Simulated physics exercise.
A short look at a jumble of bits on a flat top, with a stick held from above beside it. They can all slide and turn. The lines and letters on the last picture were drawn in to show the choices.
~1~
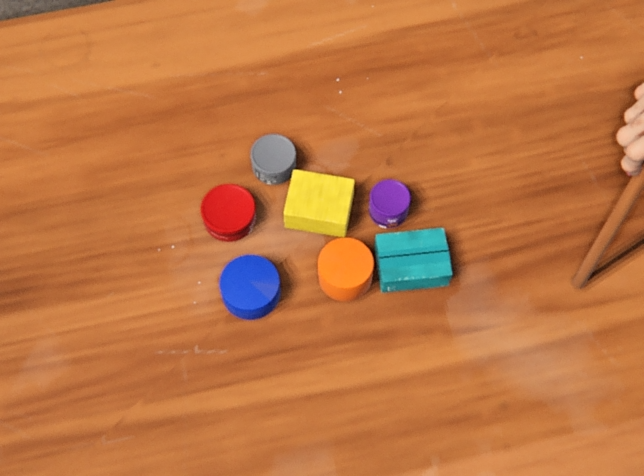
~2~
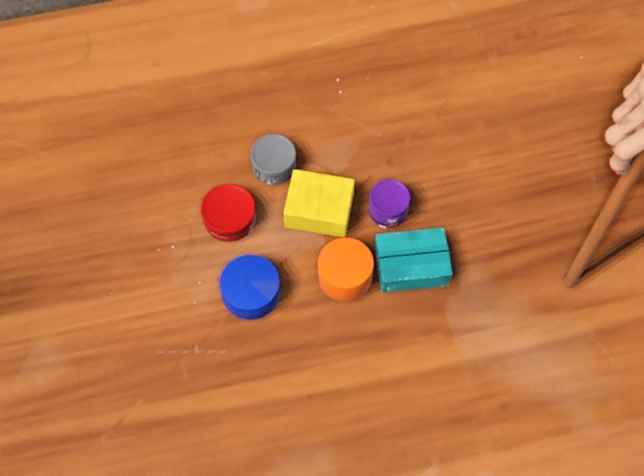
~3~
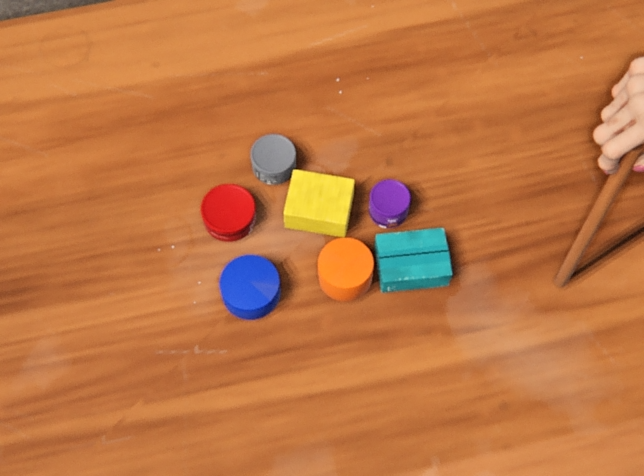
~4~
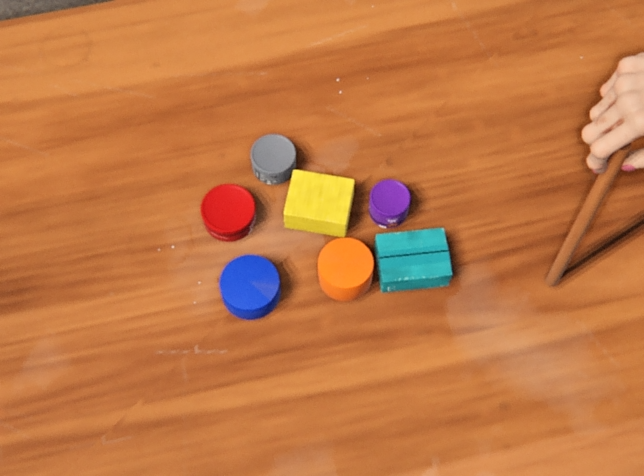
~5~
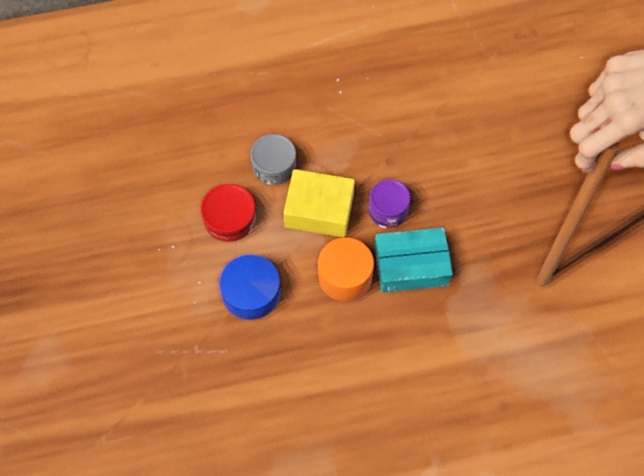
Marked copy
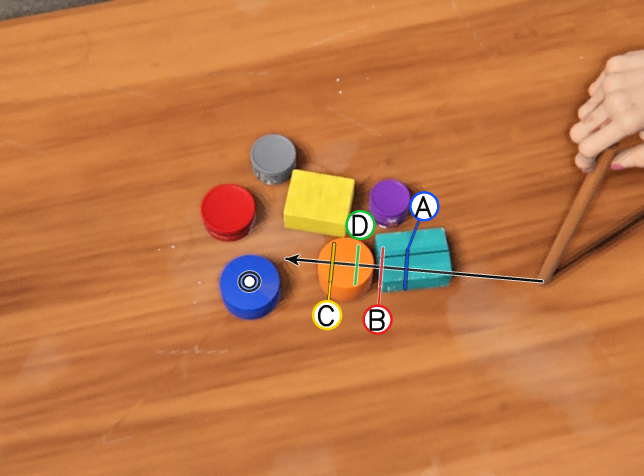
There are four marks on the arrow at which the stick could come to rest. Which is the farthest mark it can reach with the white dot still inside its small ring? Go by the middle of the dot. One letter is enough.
Stop at A.
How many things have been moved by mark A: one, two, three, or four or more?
Two.
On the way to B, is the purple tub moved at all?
No.
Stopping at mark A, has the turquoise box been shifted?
Yes.
On the marked copy, A at (407, 270); B at (381, 267); C at (332, 263); D at (357, 265); the arrow from (542, 281) to (286, 259); the white dot at (249, 281).
With A. Early on, foot of the stick (492, 277).
Further on, foot of the stick (441, 273); turquoise box (400, 259); orange tin (340, 270).
At the end, foot of the stick (406, 270); turquoise box (366, 256); orange tin (304, 270); the dot is still in its ring.
As for the rest, B shifts the dotted thing to (226, 292); C shifts the dotted thing to (182, 307); D shifts the dotted thing to (203, 299).
